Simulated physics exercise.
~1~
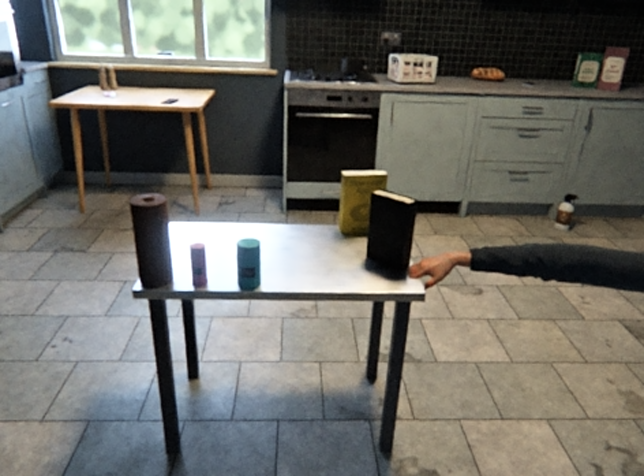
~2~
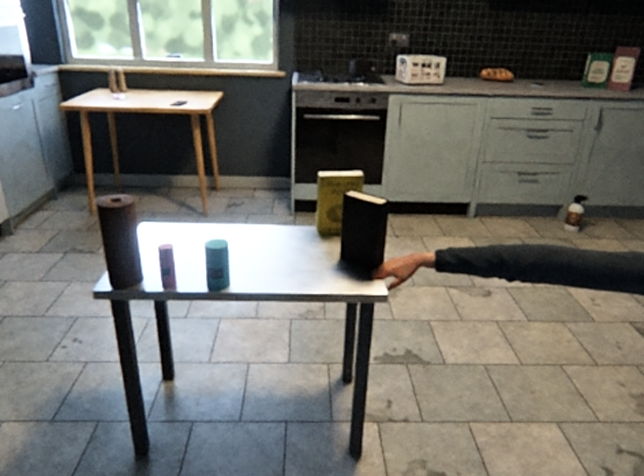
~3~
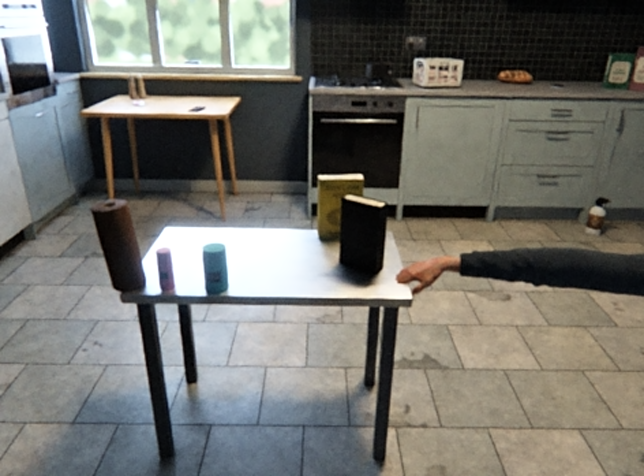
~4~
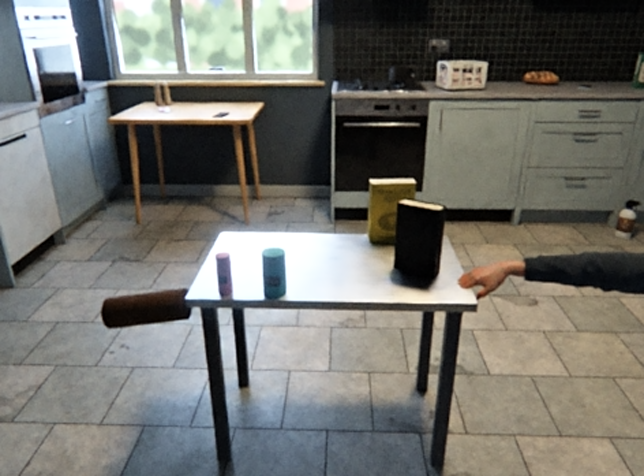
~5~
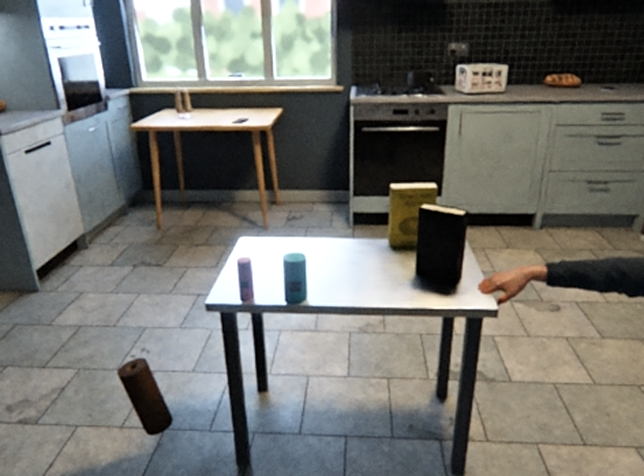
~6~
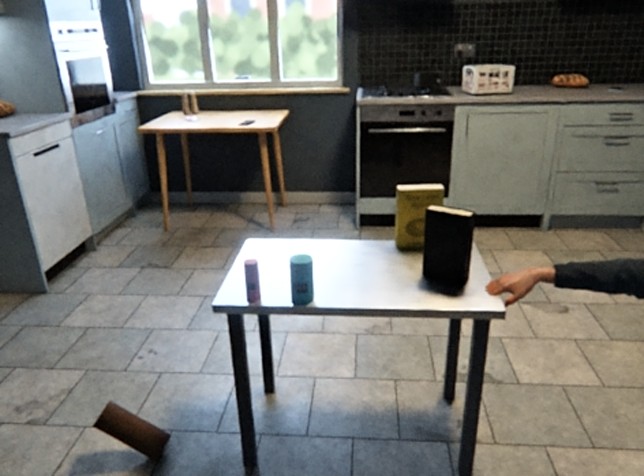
A small pale table with dark legs stands on a tiled kitchen floor, seen from in front and slightly above, with cabinets, an oven and a wooden table behind. On it are a tall brown roll at the left, a pink shaker and a turquoise jar beside it, and a black book and a yellow book at the right. A hand grips the right edge as the table shifts left, then back right. The roll tilts over the left edge and tumbles down, ending tilted near the floor, while the others stay upright on the tabletop.
